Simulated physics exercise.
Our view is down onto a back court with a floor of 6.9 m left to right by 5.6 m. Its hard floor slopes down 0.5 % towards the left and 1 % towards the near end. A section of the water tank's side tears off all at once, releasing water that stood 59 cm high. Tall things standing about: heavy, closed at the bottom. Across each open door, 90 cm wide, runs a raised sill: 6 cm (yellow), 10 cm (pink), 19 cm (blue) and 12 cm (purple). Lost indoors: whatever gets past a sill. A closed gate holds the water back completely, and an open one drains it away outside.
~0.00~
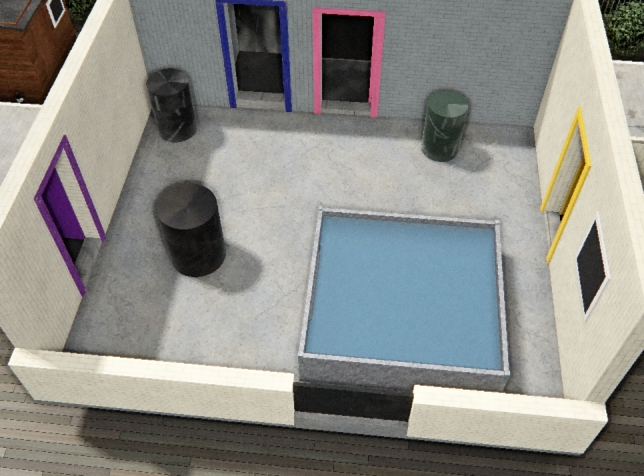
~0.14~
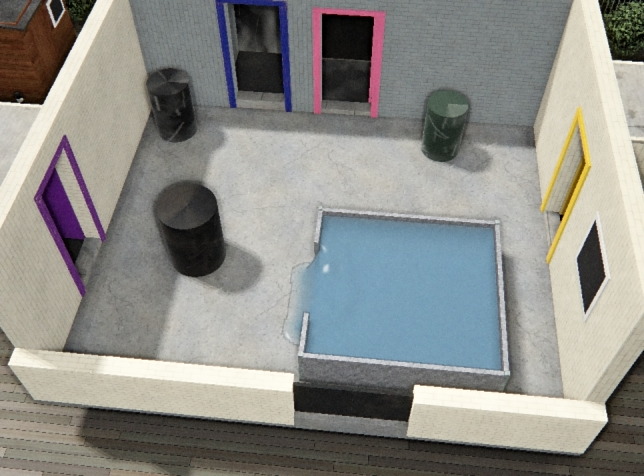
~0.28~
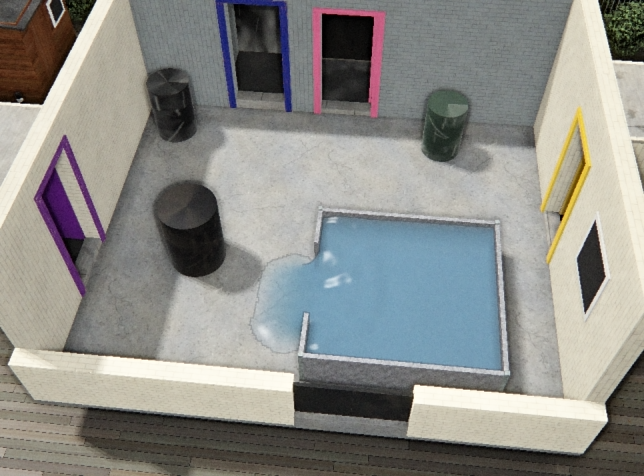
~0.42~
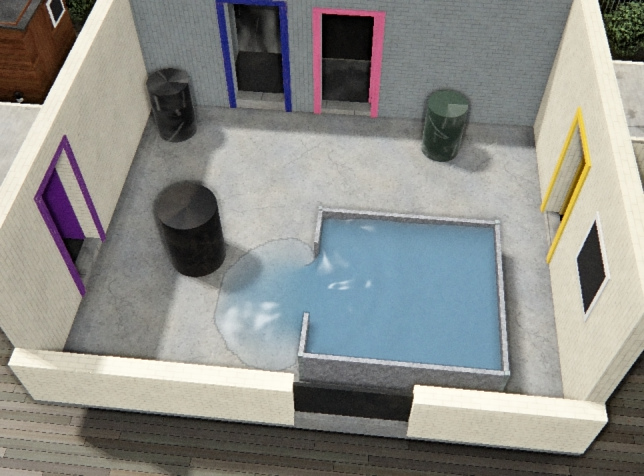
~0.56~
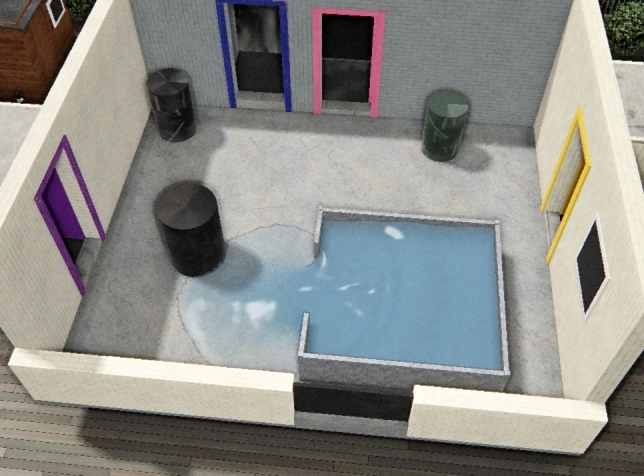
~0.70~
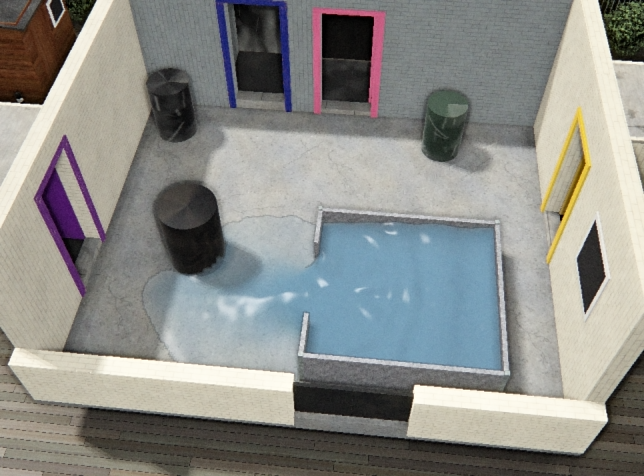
The footage shows a walled courtyard with a full rectangular water tank, whose left side suddenly opens, letting water pour out and spread leftward across the grey floor in a widening sheet that reaches around the base of a dark cylinder.
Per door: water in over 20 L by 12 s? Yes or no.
Yellow door yes, pink door no, blue door no, purple door yes.
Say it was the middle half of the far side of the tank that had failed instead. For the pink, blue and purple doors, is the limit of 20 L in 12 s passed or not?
For pink, too much; for blue, too little; for purple, too little.
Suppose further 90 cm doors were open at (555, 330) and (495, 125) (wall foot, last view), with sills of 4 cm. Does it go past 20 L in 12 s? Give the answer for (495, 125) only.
That one comes out less than that.
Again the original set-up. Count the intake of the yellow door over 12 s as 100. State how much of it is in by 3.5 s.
0 percent or so by then.
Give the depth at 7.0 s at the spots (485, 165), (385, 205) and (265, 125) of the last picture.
First spot near 0 cm, second near 3 cm, third near 10 cm.
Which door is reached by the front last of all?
I'd say the yellow one.
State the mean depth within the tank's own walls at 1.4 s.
Some 46 cm on average.
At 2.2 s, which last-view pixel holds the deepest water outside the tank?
Near (54, 377).
After 1.4 s water covers 25 % of the floor and is deepest (38 cm) near (224, 270); yellow door not reached, pink door not reached, blue door not reached, purple door 15 cm at the sill, 8 L in.
After 2.2 s water covers 40 % of the floor and is deepest (44 cm) near (54, 377); yellow door not reached, pink door not reached, blue door not reached, purple door 18 cm at the sill, 32 L in.
After 3.5 s water covers 55 % of the floor and is deepest (34 cm) near (54, 377); yellow door not reached, pink door not reached, blue door 11 cm at the sill, 0 L in, purple door 22 cm at the sill, 81 L in.
After 7.0 s water covers 80 % of the floor and is deepest (20 cm) near (54, 377); yellow door not reached, pink door 9 cm at the sill, 0 L in, blue door 11 cm at the sill, 0 L in, purple door 18 cm at the sill, 179 L in.
After 12.0 s water covers 100 % of the floor and is deepest (16 cm) near (564, 425); yellow door 12 cm at the sill, 65 L in, pink door 7 cm at the sill, 0 L in, blue door 7 cm at the sill, 0 L in, purple door 12 cm at the sill, 210 L in.
